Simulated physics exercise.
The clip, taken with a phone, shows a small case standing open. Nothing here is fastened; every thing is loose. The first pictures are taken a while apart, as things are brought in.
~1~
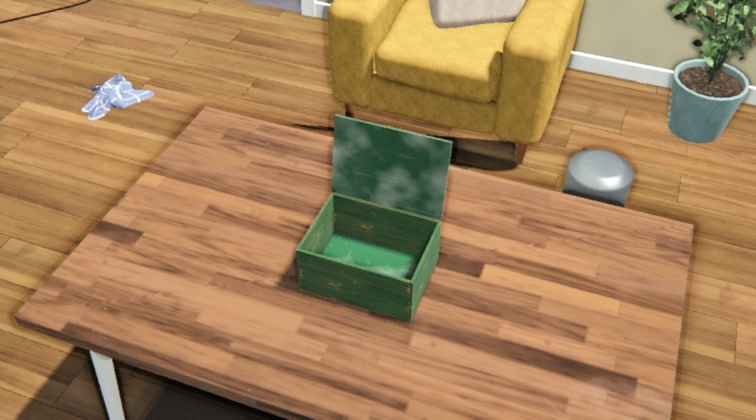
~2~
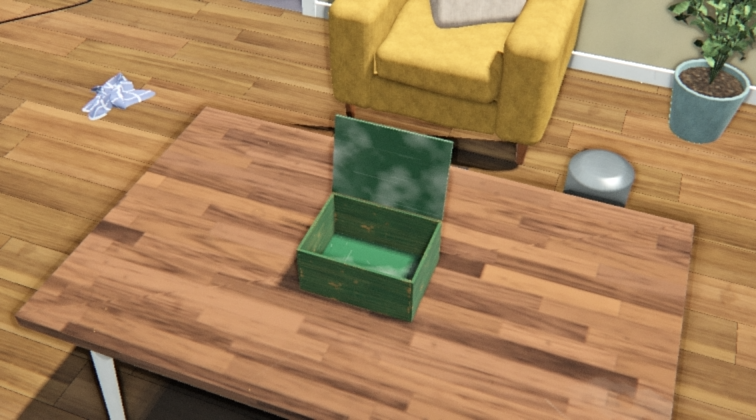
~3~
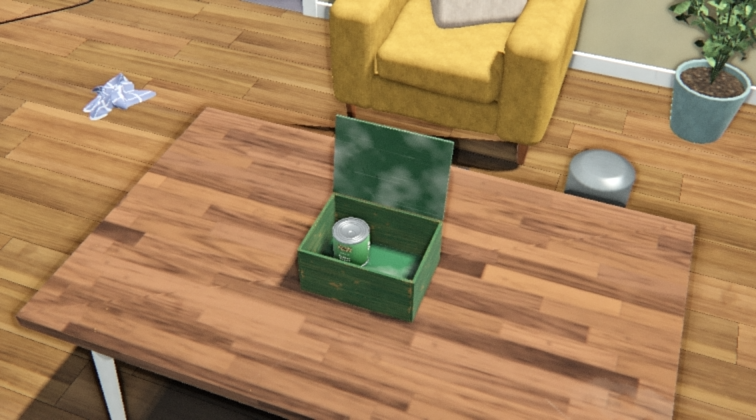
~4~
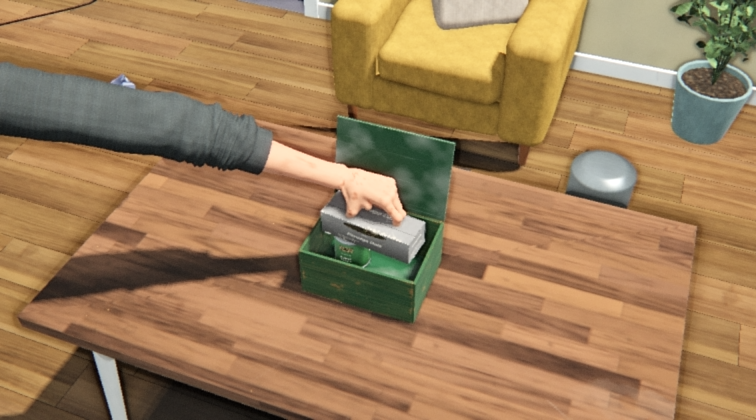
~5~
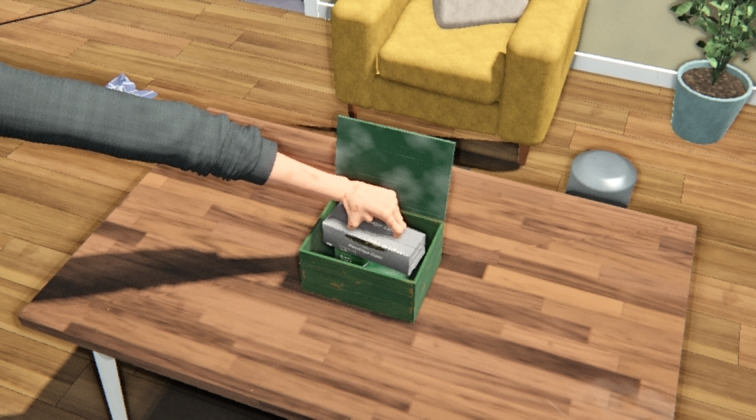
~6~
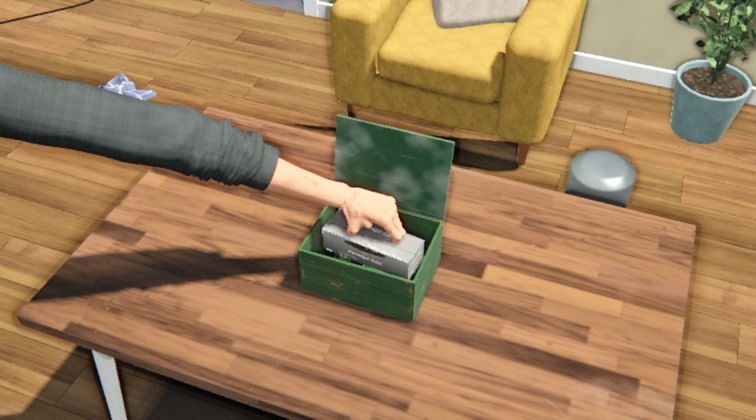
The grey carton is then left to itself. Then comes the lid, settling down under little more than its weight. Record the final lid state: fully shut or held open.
Final lid state: Fully shut.
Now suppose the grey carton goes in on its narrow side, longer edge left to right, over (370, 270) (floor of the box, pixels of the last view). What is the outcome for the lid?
Then the lid comes down fully.
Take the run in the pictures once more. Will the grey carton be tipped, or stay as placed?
In the end, the grey carton winds up askew.
Then, 1.20 s on from there, lid starting down; grey carton on its side near (362, 272).
Then, 1.80 s on from there, lid 34° above the rim; grey carton on its side near (362, 272).
In the end, lid shut; toppled in the box, grey carton; green tin unmoved. At the end, from the last picture's camera, grey carton near (362, 272).
